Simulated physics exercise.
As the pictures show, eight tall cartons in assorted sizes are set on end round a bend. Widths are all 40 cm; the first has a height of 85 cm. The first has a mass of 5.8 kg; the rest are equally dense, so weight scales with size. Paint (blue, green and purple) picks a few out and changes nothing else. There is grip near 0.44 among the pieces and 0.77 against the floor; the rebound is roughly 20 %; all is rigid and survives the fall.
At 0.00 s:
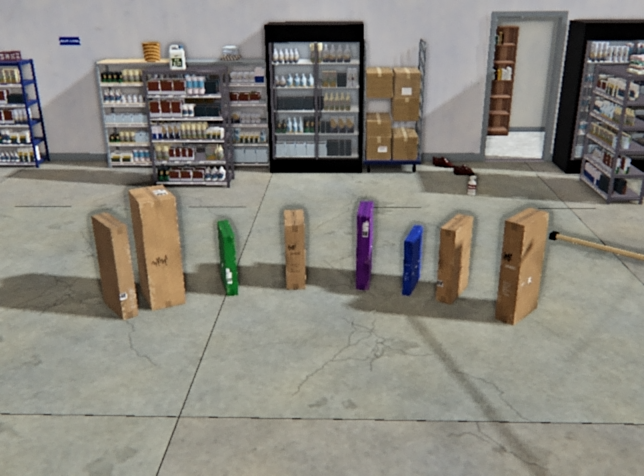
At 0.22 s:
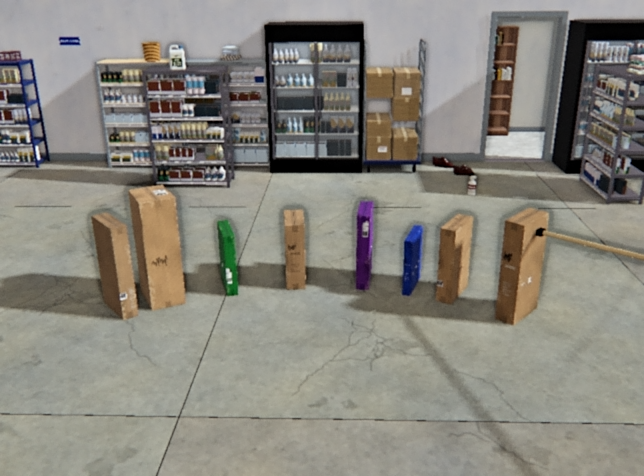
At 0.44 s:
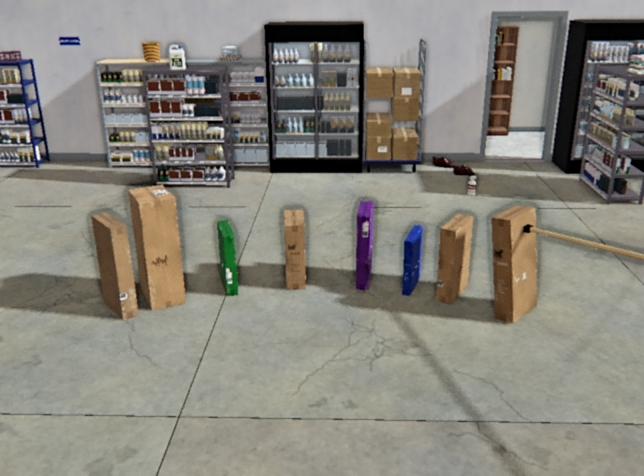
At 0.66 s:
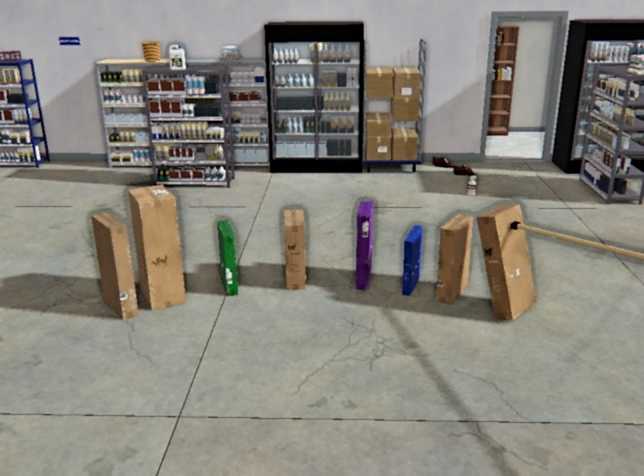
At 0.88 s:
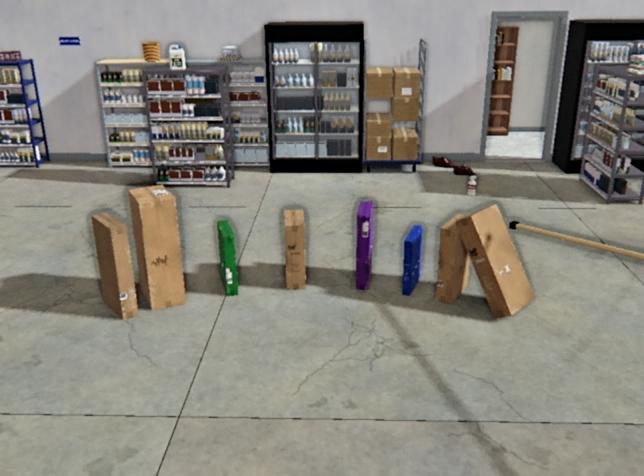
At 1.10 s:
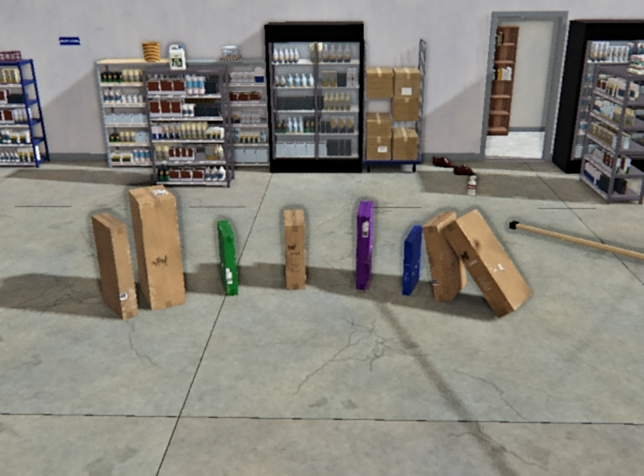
In a storeroom, a pole from the right pushing the end carton of a curved row, tilting it left into its neighbour.
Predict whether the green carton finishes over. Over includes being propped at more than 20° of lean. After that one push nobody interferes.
Tips.
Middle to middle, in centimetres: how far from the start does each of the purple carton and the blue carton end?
Purple shifts 40 cm and blue shifts 30 cm.
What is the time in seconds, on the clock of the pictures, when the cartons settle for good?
2.5 s, give or take.
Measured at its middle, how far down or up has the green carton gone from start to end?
Height change: About 5 cm lower.
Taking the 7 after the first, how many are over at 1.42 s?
Count by then: 2.
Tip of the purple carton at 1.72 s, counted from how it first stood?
Near 50 degrees from where it started.
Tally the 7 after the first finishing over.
5 of them.
After 1.24 s, 1 of the 7 other cartons over; green carton unmoved; blue carton leaning 6°.
After 1.42 s, 2 of the 7 other cartons over; green carton unmoved; blue carton leaning 51°.
After 1.72 s, 3 of the 7 other cartons over; green carton unmoved; blue carton lying flat.
After 2.04 s, 5 of the 7 other cartons over; green carton leaning 28°; blue carton lying flat.
At rest (2.6 s), 5 of the 7 other cartons over; green carton leaning 47°; blue carton lying flat; purple carton leaning 74°. Two left standing. As the last picture would show them, middles, green carton near (205, 265), blue carton near (389, 273).
